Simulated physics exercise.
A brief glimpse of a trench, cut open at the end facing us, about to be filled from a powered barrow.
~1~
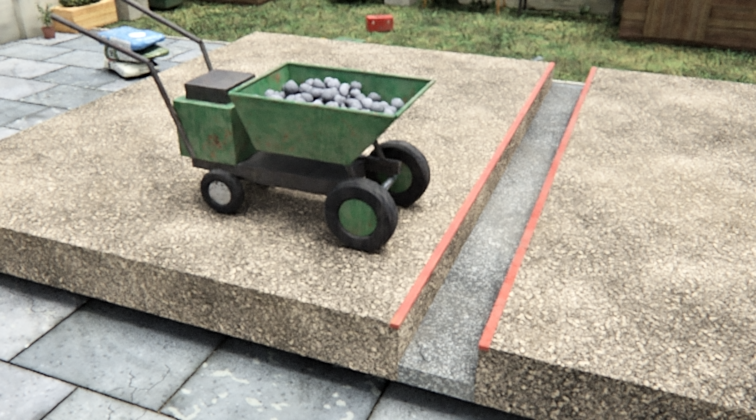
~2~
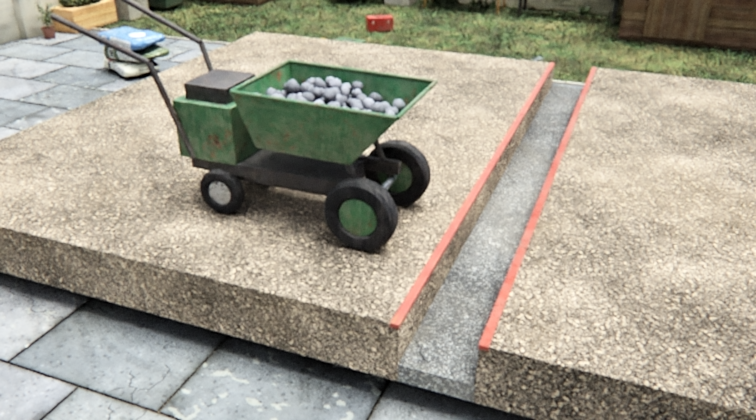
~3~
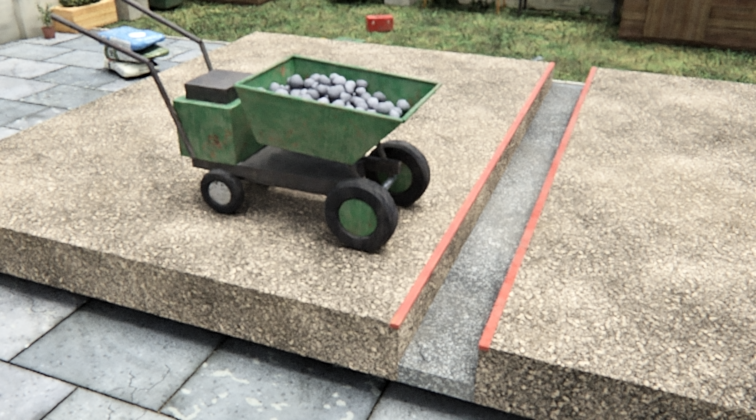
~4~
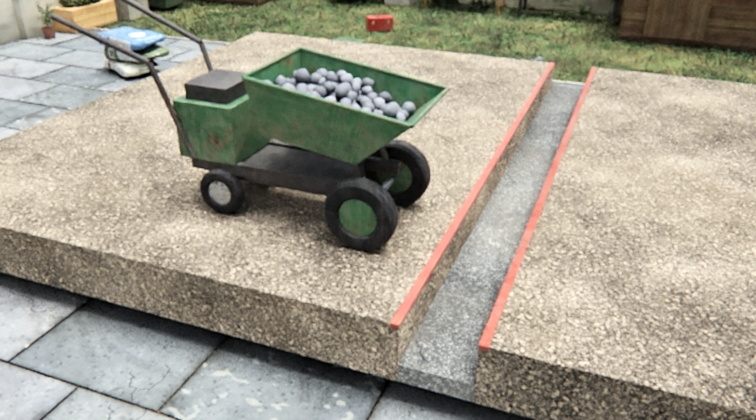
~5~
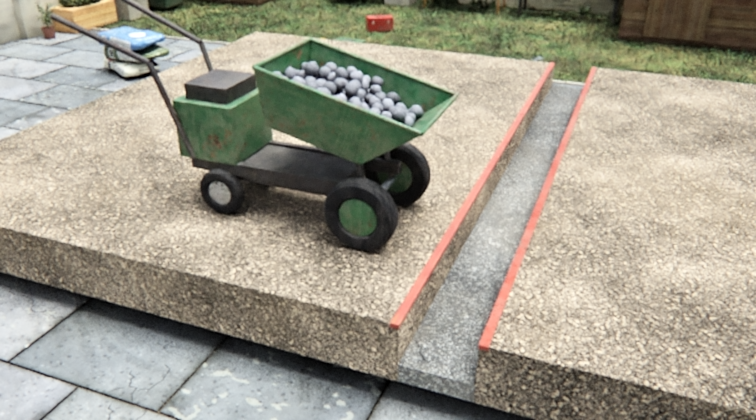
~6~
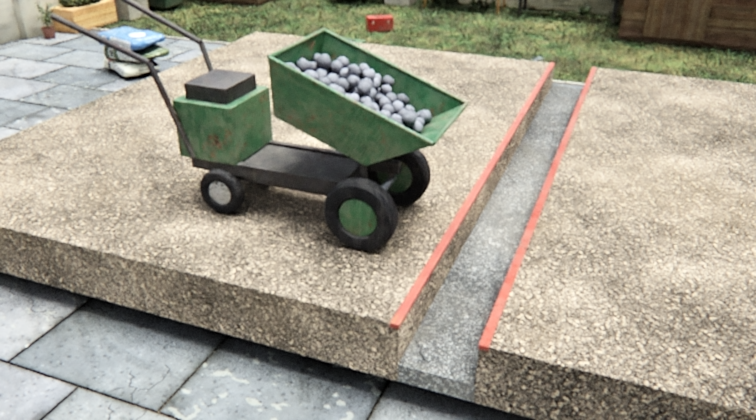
The green skip of a small barrow tilts forward toward the trench, carrying round grey cobbles.
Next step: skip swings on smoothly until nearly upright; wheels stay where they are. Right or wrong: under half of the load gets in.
Wrong.
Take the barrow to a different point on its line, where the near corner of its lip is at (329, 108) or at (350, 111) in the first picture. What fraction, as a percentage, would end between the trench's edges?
The first stopping place yields 70 % and the other yields 90 %.
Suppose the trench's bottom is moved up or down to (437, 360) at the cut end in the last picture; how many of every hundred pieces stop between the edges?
The share would be around 50 per cent.
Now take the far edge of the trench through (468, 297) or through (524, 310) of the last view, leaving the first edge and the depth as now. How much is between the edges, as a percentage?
About 0 and 90 per cent.
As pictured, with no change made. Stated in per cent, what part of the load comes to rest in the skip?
Around 0 per cent.
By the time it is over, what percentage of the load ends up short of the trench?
0 percent.
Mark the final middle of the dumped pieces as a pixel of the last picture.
About (505, 267).
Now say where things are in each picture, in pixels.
The first frame shows lip of the skip near (395, 117), level; top of the load near (322, 104), round cobbles; first edge of the trench near (417, 286); far edge near (500, 304), the trench over half as wide as the skip, and about half as deep as wide.
The second frame shows lip of the skip near (397, 118), tipped barely; top of the load near (324, 104).
The third frame shows lip of the skip near (403, 121), tipped barely; top of the load near (314, 97).
The fourth frame shows lip of the skip near (411, 126), tipped a little; top of the load near (321, 93).
The fifth frame shows lip of the skip near (421, 134), tipped a little; top of the load near (320, 86).
The sixth frame shows lip of the skip near (433, 144), tipped clearly; top of the load near (318, 86); first edge of the trench near (417, 286); far edge near (500, 304).
Shortly afterwards, skip tipped steeply; the whole lot in the skip.
Next, skip tipped right over; near two thirds in the skip; near a quarter in or heaped over the trench; near a quarter beyond it; only a few falling.
Some moments later, skip tipped right over; a little in the skip; near two thirds in or heaped over the trench; near a third beyond it.
In the end, skip tipped right over; near two thirds in or heaped over the trench; near a third beyond it.
